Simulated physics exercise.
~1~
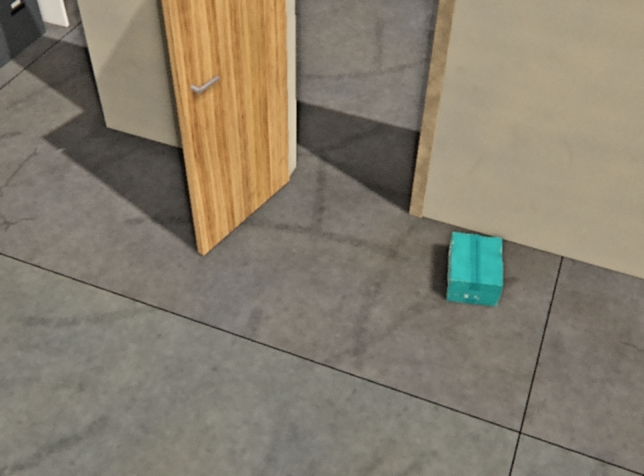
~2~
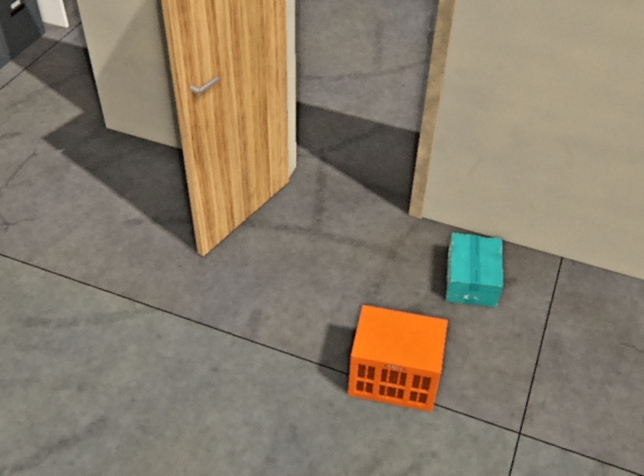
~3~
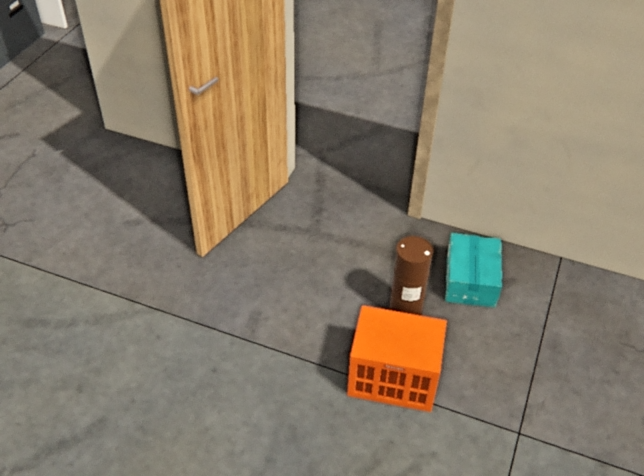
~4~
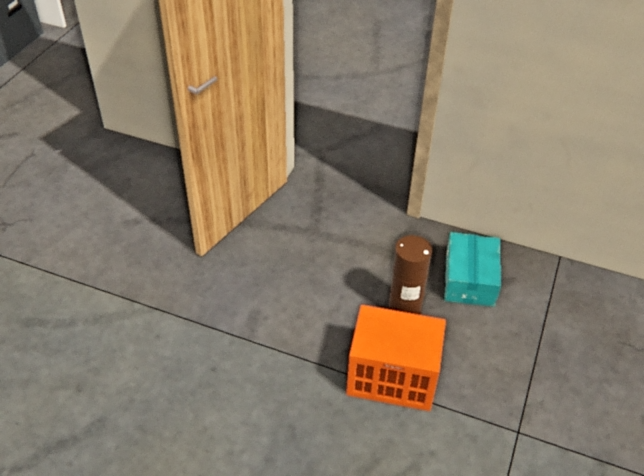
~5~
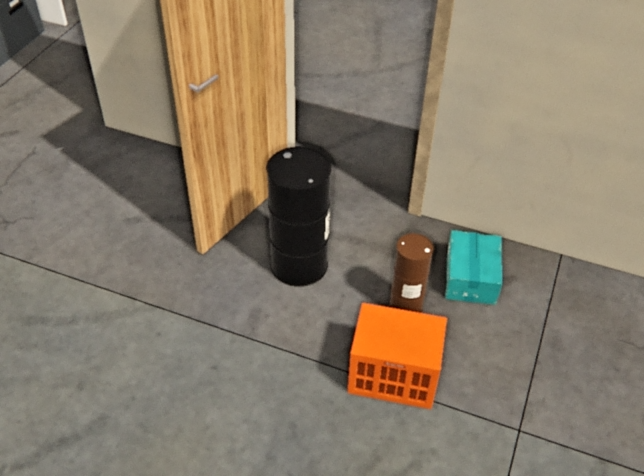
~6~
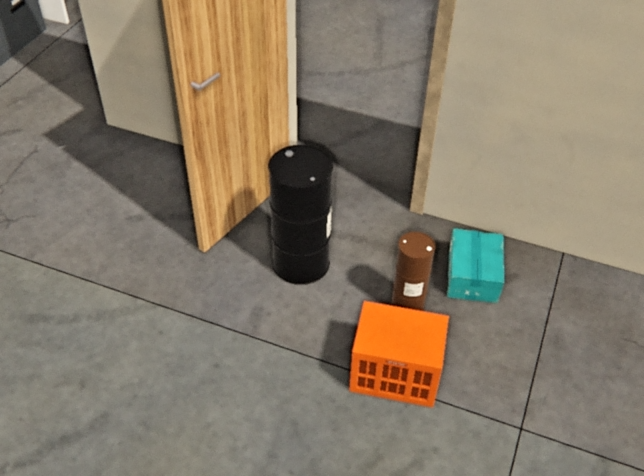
An orange crate, a brown canister and a black drum appear in turn near a still, open door.
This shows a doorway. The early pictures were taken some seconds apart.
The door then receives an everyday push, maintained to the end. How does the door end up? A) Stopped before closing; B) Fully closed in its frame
The answer is A.
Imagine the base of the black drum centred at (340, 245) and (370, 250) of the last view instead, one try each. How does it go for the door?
On the first try the door is obstructed, and on the second it is obstructed.
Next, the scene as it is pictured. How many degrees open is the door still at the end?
It comes to about 75°.
Then, 0.40 s after the last picture, open by 99°.
Then, 0.70 s after the last picture, open by 88°.
Then, 1.00 s after the last picture, open by 76°.
At rest, open by 75°; all 4 in place. Seen from the same camera at the end, black drum near (301, 217).
